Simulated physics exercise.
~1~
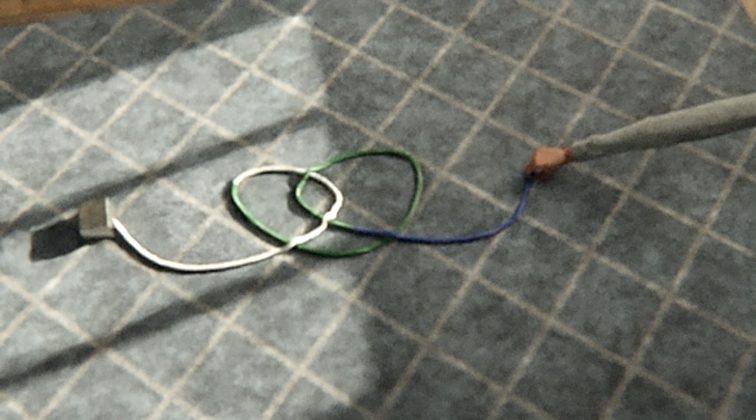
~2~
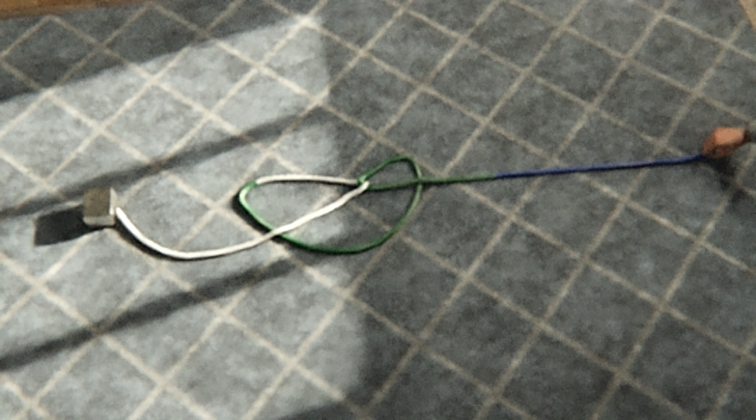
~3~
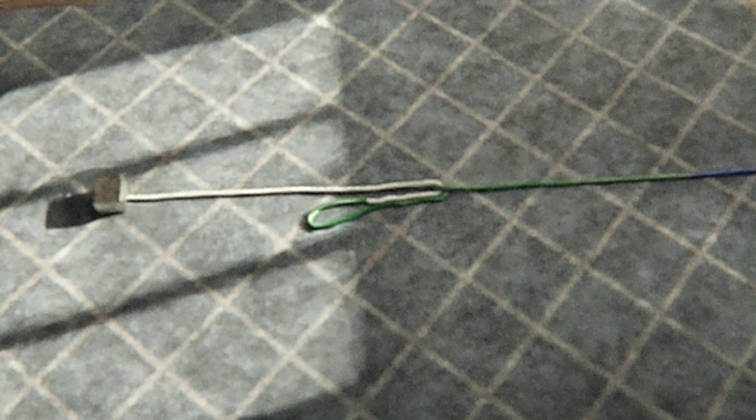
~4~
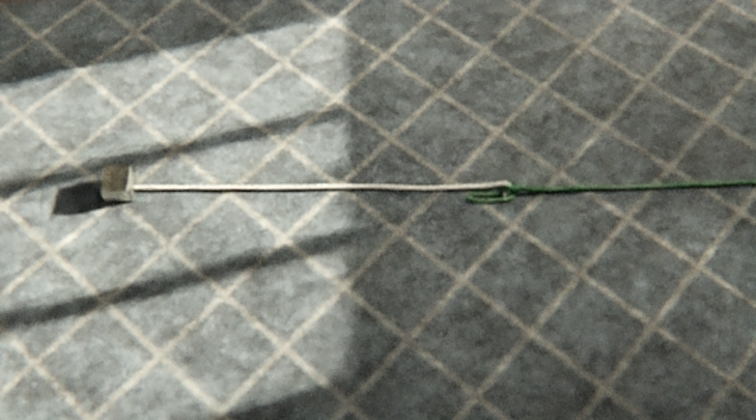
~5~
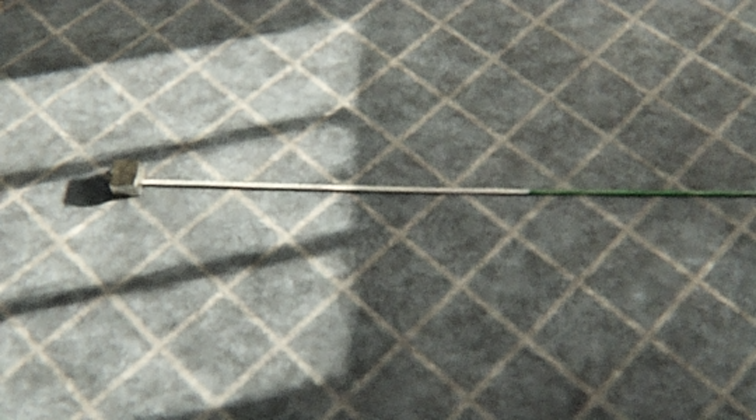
A hand pulls the looped rope right across the floor until it lies straight.
